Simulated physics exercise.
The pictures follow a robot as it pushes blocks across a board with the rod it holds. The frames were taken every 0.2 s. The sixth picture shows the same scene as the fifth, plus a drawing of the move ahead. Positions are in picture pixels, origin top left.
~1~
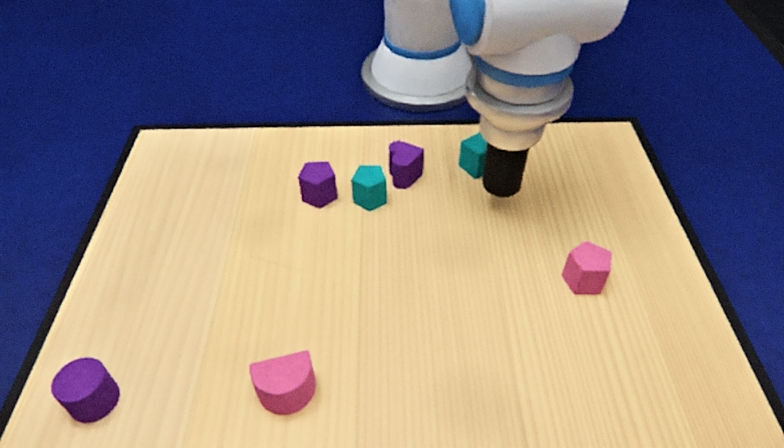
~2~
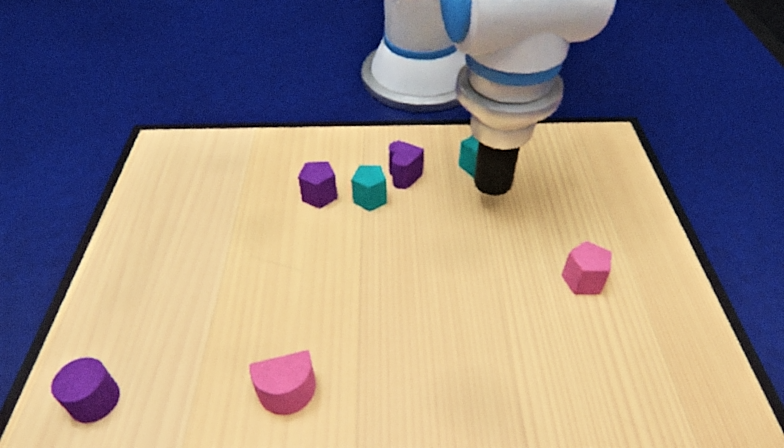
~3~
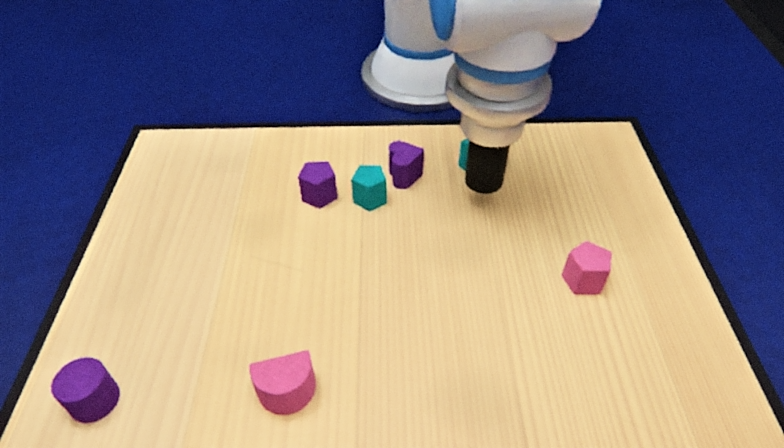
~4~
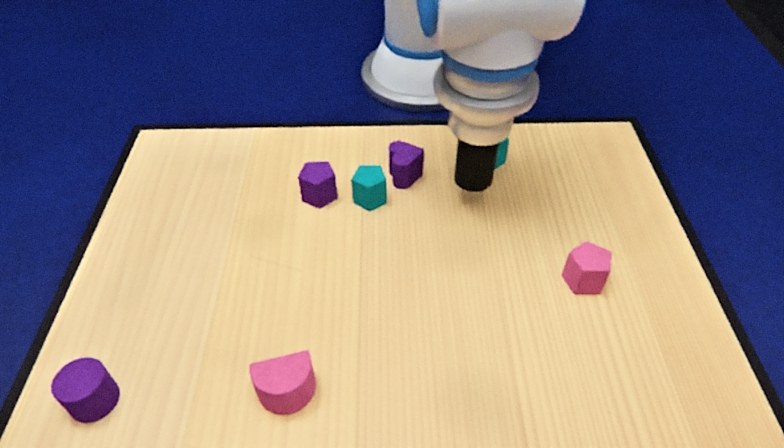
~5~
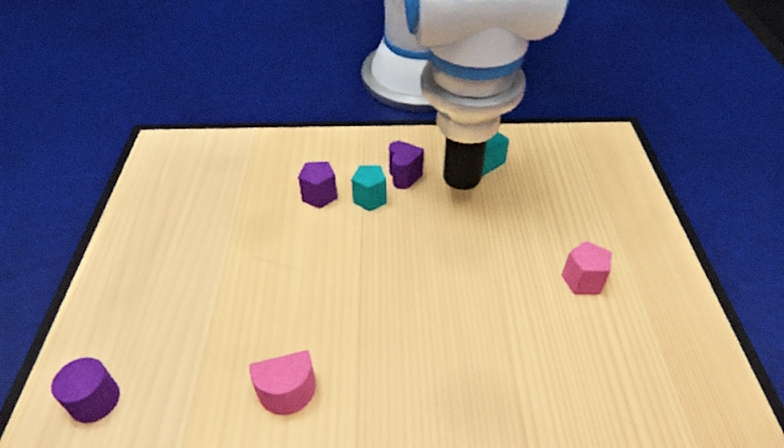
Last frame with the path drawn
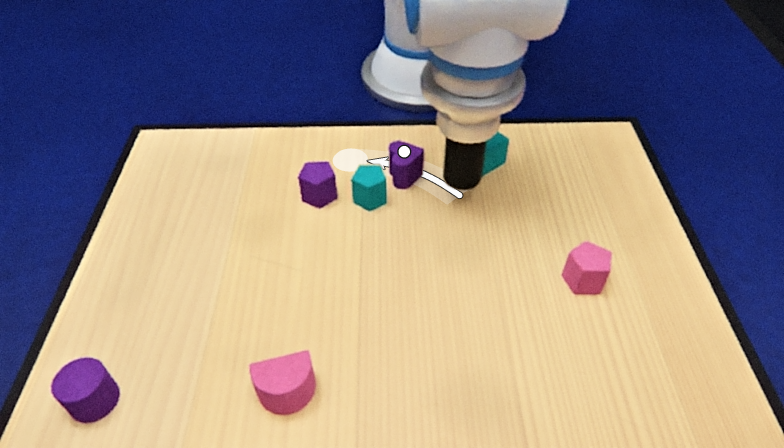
The robot arm moves its black rod slightly left in front of a turquoise block.
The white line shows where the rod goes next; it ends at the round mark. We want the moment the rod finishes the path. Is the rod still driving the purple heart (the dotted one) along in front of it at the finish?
Yes, I think so.
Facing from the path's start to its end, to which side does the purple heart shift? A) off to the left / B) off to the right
Answer: A.
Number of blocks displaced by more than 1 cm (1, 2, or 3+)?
I predict one.
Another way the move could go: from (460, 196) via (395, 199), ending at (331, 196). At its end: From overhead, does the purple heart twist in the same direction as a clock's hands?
Yes.
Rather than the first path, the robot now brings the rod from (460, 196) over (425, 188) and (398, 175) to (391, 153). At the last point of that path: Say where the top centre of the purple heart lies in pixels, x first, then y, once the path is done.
Just about (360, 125).
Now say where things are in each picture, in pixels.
The first frame shows rod tip (501, 184); block tops, purple heart (404, 152); turquoise oblong partly hidden.
The second frame shows rod (493, 183); blocks unchanged.
The third frame shows rod (484, 181); blocks unchanged.
The fourth frame shows rod (473, 179); blocks unchanged.
The fifth frame shows rod (462, 177); purple heart (404, 152); turquoise oblong partly hidden.
Path on the board, from (460, 196) via (427, 176) and (390, 164), ending at (350, 160); the dot is on the purple heart.
The first path, step by step. One third of the way, rod (428, 158); purple heart (395, 150), turned 25° anticlockwise.
Two thirds of the way, rod (390, 146); purple heart (358, 145), turned 65° anticlockwise.
At the end, rod (349, 142); purple heart (320, 147), turned 80° anticlockwise; turquoise oblong in place.
